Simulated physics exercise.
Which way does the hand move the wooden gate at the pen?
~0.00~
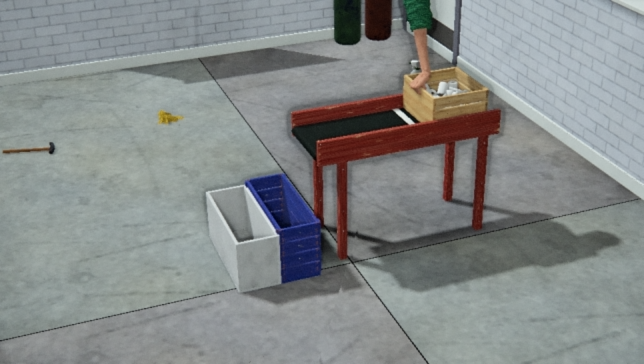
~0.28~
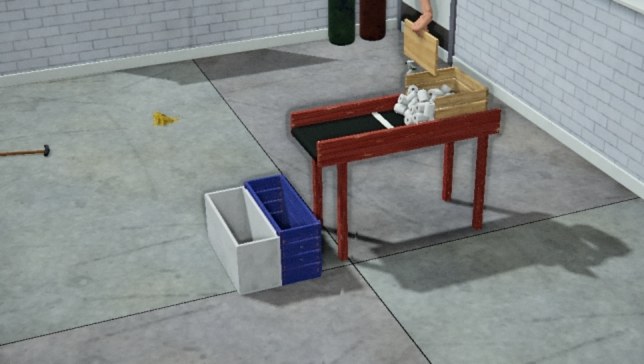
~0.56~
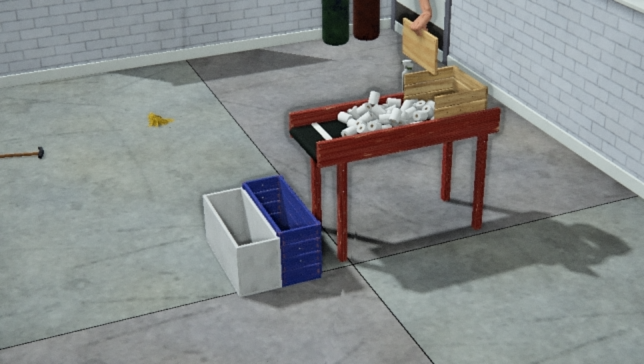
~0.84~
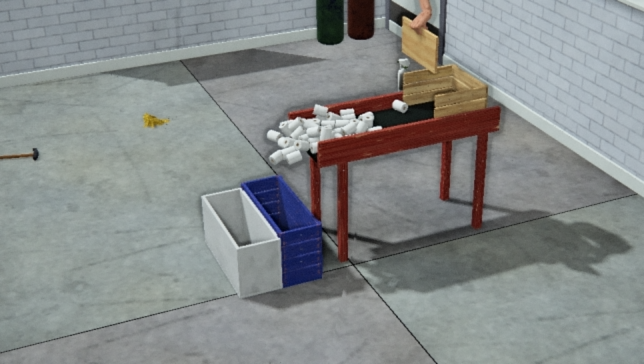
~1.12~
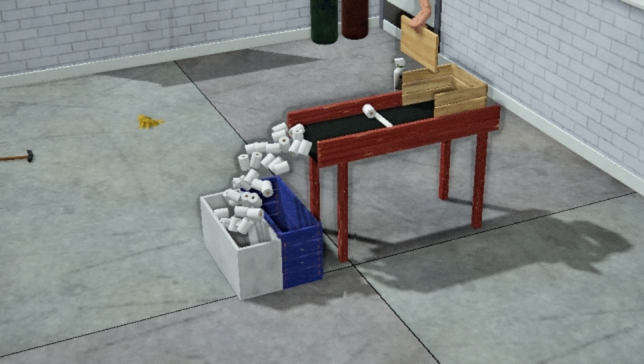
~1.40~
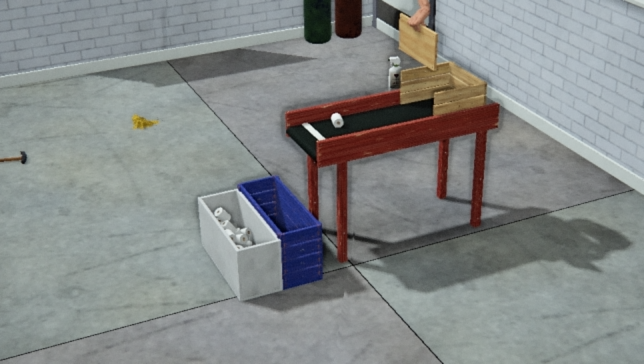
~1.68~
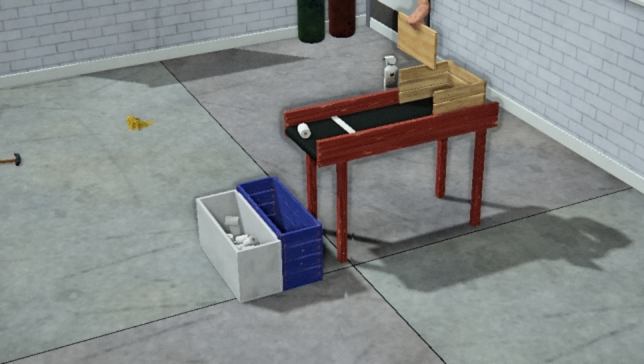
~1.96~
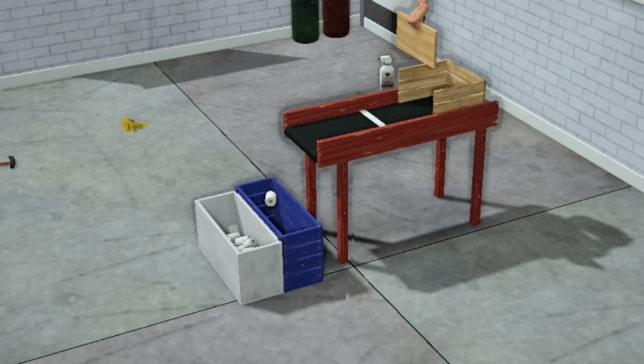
The hand moves the gate up, leaving it held above the belt as the rolls ride out.
